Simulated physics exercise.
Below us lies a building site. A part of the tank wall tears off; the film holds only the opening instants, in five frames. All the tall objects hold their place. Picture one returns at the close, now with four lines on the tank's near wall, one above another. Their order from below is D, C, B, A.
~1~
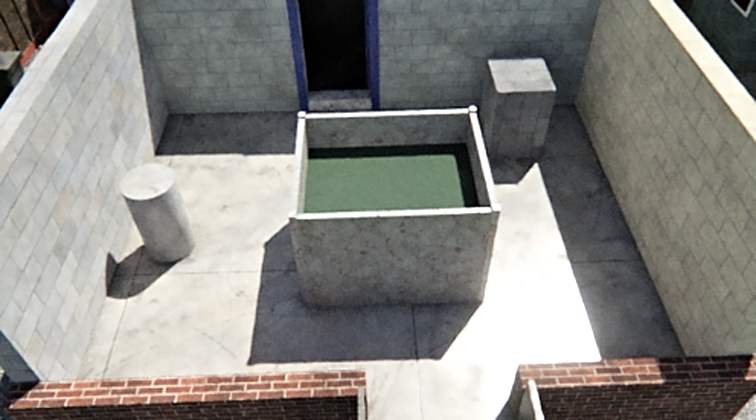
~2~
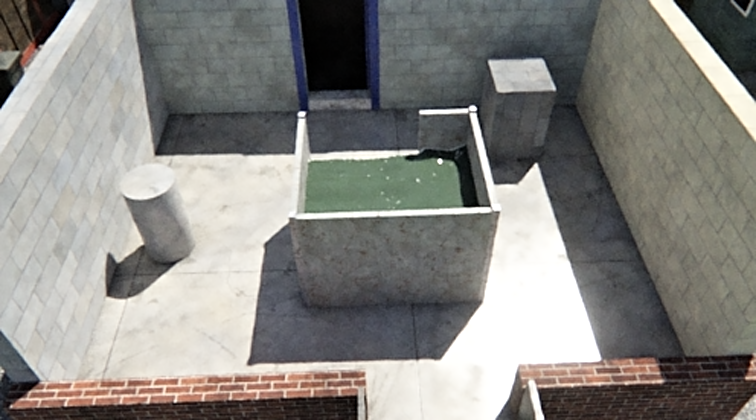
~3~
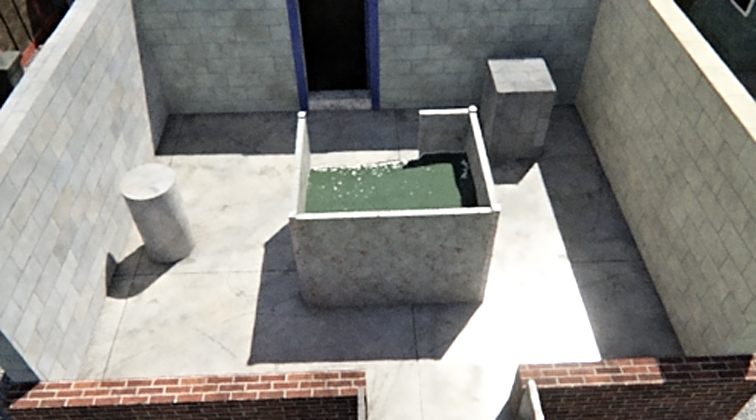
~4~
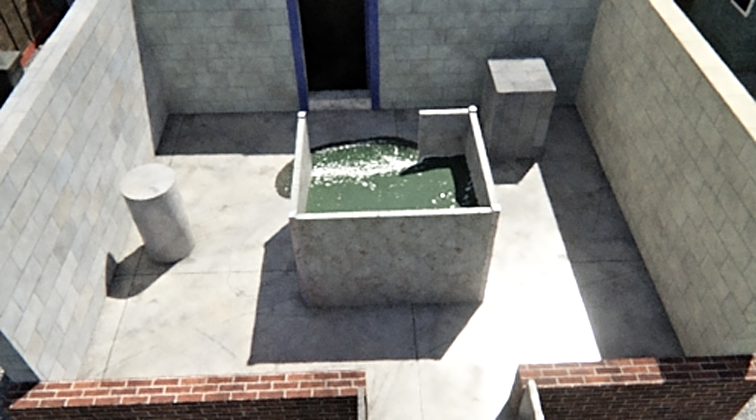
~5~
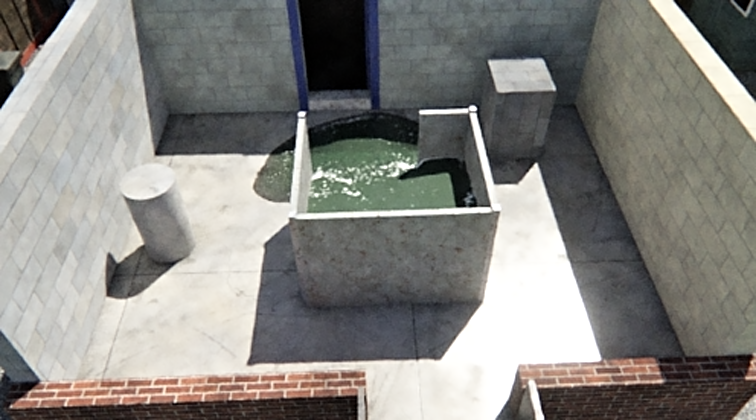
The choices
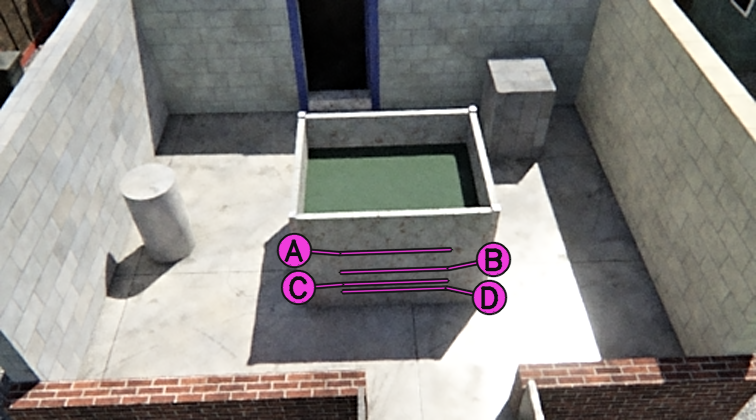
The footage shows a walled yard with a pale tank of dark green water, a cylinder and a block. Part of the tank's back wall disappears, and the water ripples and spreads onto the ground behind and left of it.
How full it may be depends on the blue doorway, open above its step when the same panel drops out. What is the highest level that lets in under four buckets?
C.
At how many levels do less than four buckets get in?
Two of the four.
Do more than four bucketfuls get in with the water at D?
No.
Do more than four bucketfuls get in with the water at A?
Yes, it does.
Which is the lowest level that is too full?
That would be B.
On the marked copy, A at (395, 251); B at (394, 270); C at (394, 282); D at (394, 289); from the bottom up D, C, B, A.
With A, dozens of bucketfuls pour in.
With B, about 9 bucketfuls get in.
With C, a bucket or two gets in.
With D, nothing gets over.
